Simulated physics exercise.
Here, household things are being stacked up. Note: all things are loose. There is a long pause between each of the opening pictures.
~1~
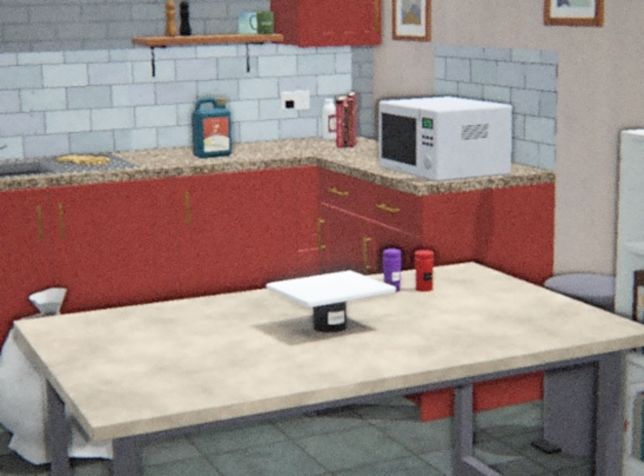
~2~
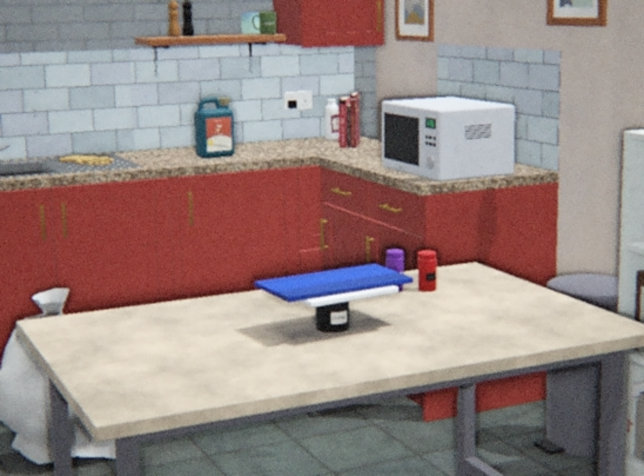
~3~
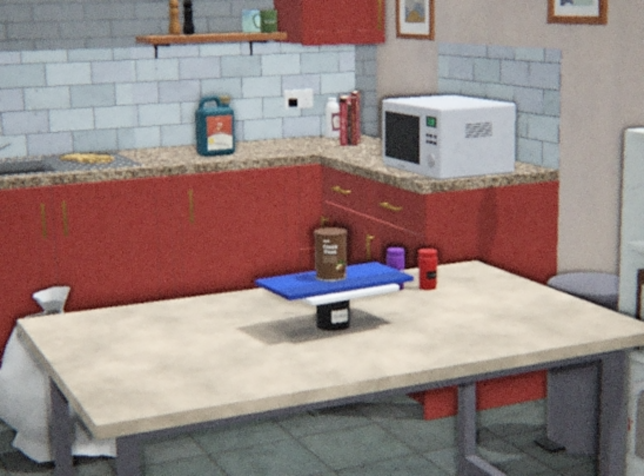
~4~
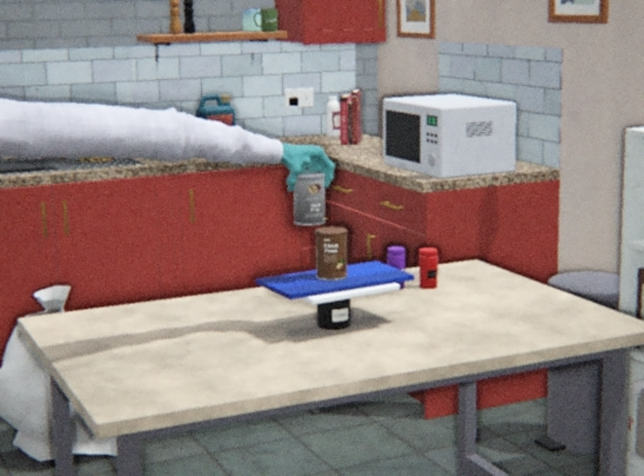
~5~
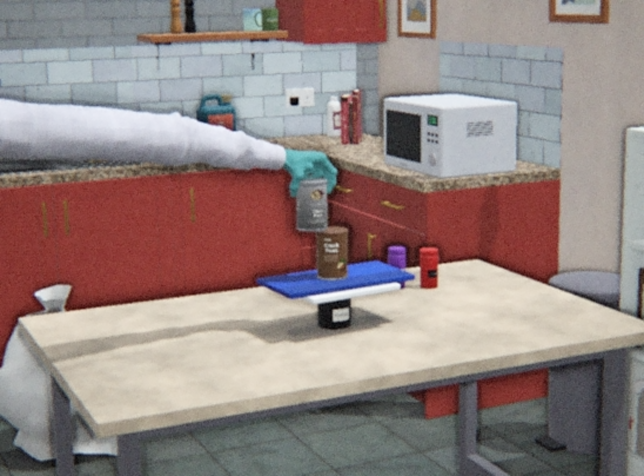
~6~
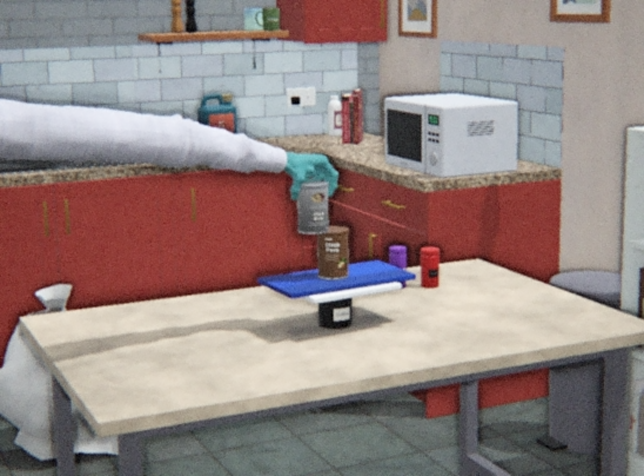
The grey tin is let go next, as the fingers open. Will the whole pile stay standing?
No.
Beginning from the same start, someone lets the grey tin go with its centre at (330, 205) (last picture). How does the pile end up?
Stands firm.
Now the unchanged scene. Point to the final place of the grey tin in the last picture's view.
End position in the final view: Approximately (263, 306).
Then, 0.50 s later than the last frame, grey tin now fallen; brown tin tilted by 12°; blue board tilted by 11°.
Then, 0.90 s later than the last frame, brown tin tilted by 43°; blue board tilted by 43°; white tray tilted by 43°.
When it is over, fallen, brown tin and grey tin; lying over in the pile, blue board and white tray; the other 3 as before. End places, in pixels of the last picture, grey tin near (263, 306). The pile comes apart.
